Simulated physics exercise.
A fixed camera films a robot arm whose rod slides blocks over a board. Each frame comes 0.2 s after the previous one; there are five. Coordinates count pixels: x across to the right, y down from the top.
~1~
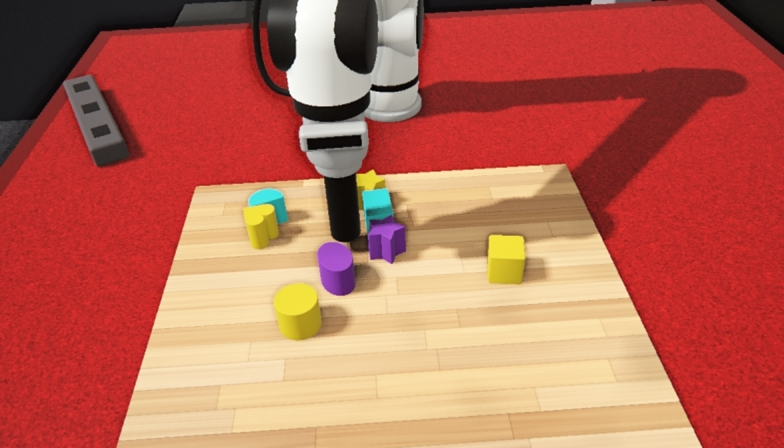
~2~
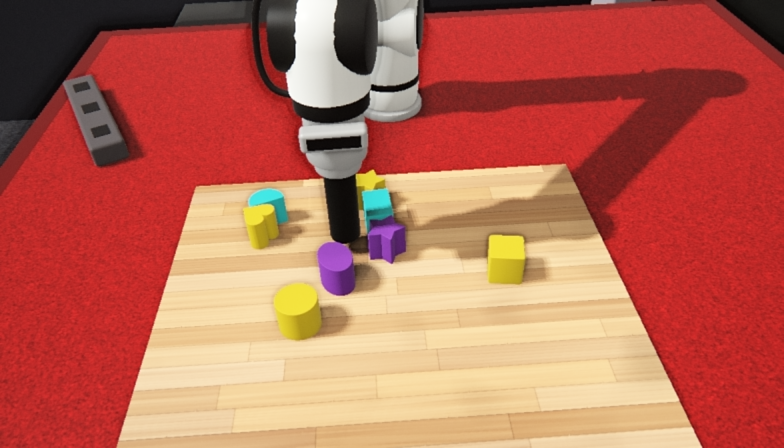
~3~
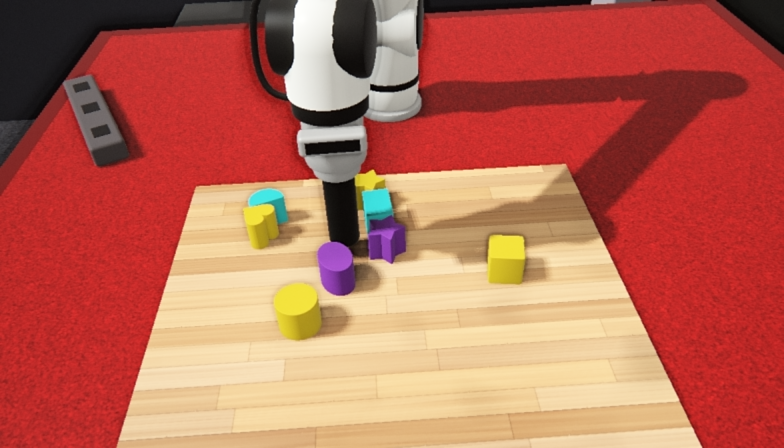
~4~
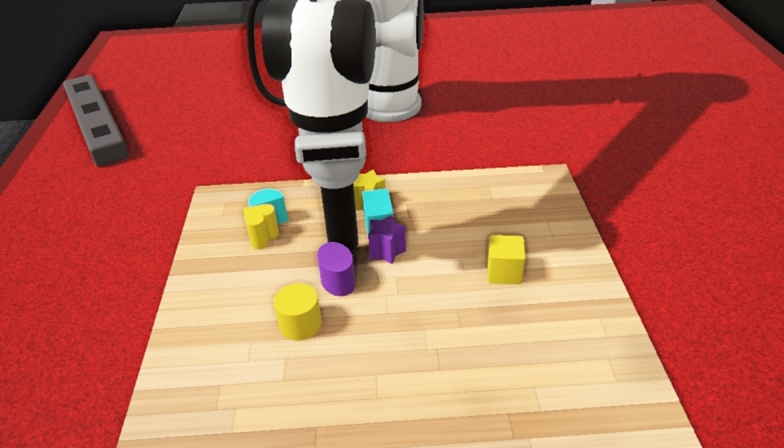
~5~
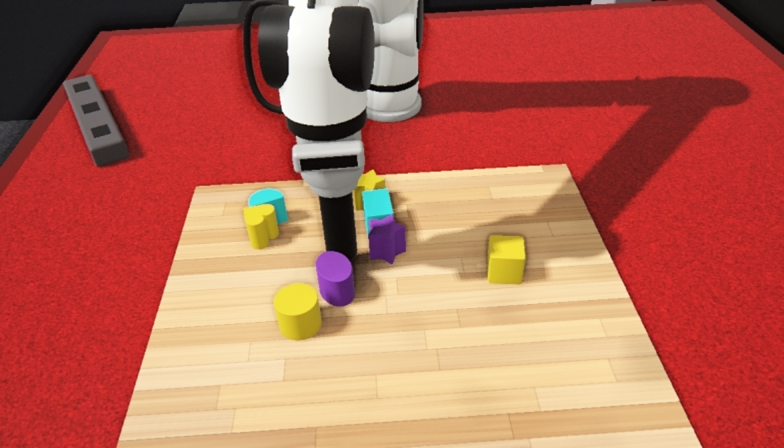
On a wooden board, a robot arm's black rod nudges a purple cylinder slightly forward.
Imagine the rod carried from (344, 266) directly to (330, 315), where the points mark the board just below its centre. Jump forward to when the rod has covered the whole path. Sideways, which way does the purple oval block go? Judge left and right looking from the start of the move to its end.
It heads left.
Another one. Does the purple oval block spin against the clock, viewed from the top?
Going by the path, yes.
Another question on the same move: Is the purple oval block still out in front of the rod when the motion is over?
In short: Yes.
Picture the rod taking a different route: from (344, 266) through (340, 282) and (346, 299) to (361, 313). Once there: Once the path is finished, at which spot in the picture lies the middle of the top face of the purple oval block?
When the path ends, it will be at (340, 316).
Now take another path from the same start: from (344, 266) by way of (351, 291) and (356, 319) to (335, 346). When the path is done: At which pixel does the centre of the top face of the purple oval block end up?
I'd guess (306, 351).
What follows on the original path. Halfway along, rod (336, 277); yellow disc (292, 302); purple oval block (332, 291), turned 15° anticlockwise.
At the end, rod (329, 303); yellow disc (287, 308); purple oval block (334, 317), turned 40° anticlockwise; purple star block in place.
